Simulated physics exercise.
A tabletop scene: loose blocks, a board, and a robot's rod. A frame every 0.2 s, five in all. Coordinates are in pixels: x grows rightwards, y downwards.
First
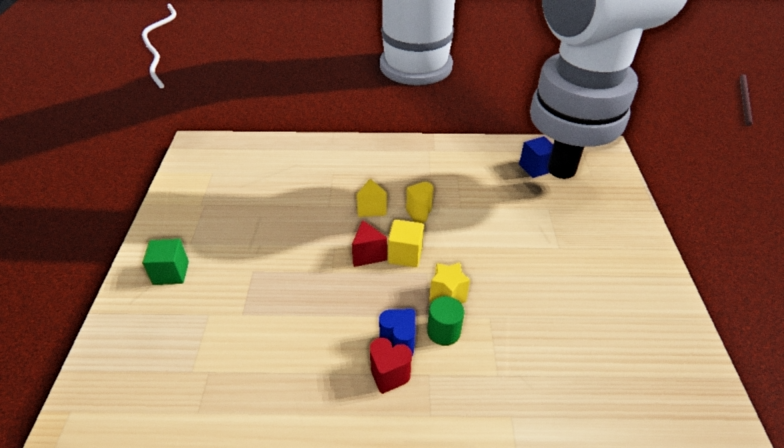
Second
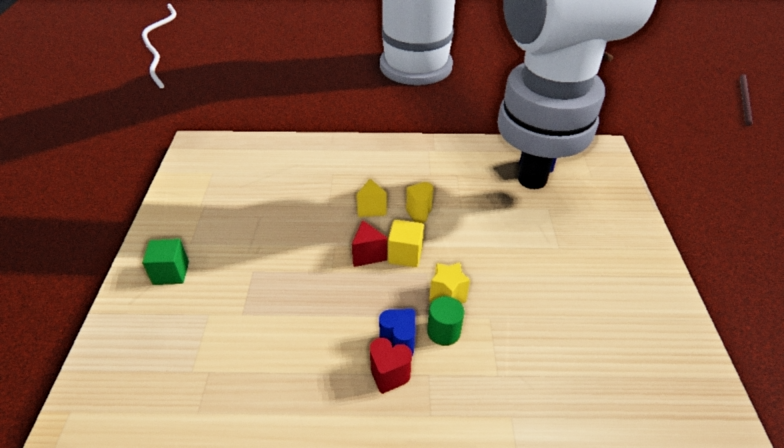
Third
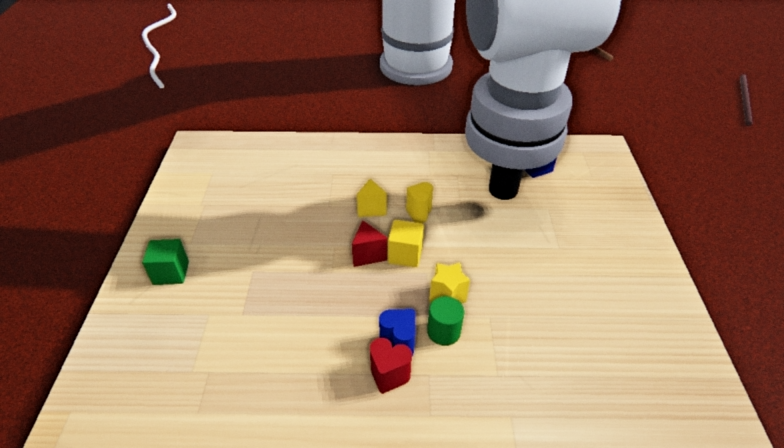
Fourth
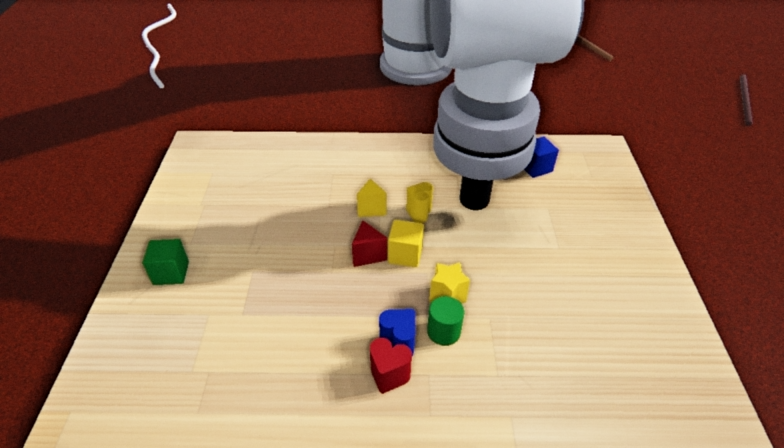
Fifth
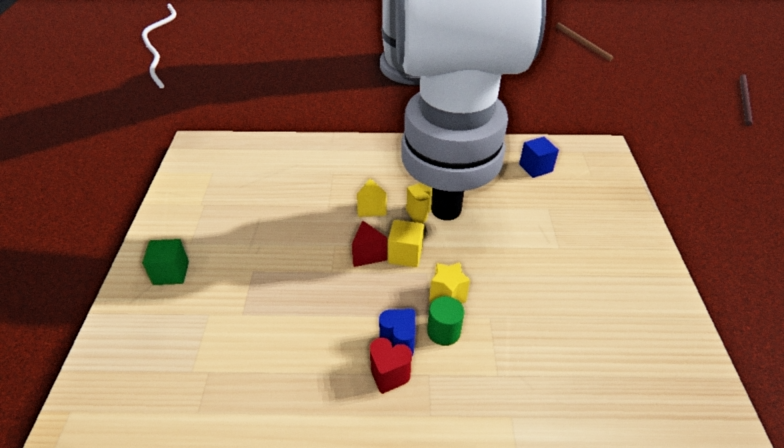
A pale wooden board on a dark red surface is seen from above at an angle by a still camera. A green cube sits at left, yellow and red blocks cluster near the middle above a yellow star, green cylinder, blue block and red heart, with a blue block at upper right. A grey-and-white robot arm glides its black rod left and slightly nearer, while every block stays put.
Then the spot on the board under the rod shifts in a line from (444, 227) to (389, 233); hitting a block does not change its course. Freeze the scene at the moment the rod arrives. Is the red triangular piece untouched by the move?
Yes, it checks out.
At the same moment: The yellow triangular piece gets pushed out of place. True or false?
False.
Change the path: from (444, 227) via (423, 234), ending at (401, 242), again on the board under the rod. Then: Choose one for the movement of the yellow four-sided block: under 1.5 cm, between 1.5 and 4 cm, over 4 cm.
Result: 1.5-4 cm.
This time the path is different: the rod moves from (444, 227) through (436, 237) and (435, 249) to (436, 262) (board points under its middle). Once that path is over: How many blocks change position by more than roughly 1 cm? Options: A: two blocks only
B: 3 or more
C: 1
Correct choice: C.
The first path, step by step. Halfway along, rod at (417, 215); yellow heart at (412, 191), turned 55° clockwise.
At the end, rod at (389, 217); red triangular piece unmoved; yellow triangular piece unmoved; yellow heart at (410, 191), turned 65° clockwise.
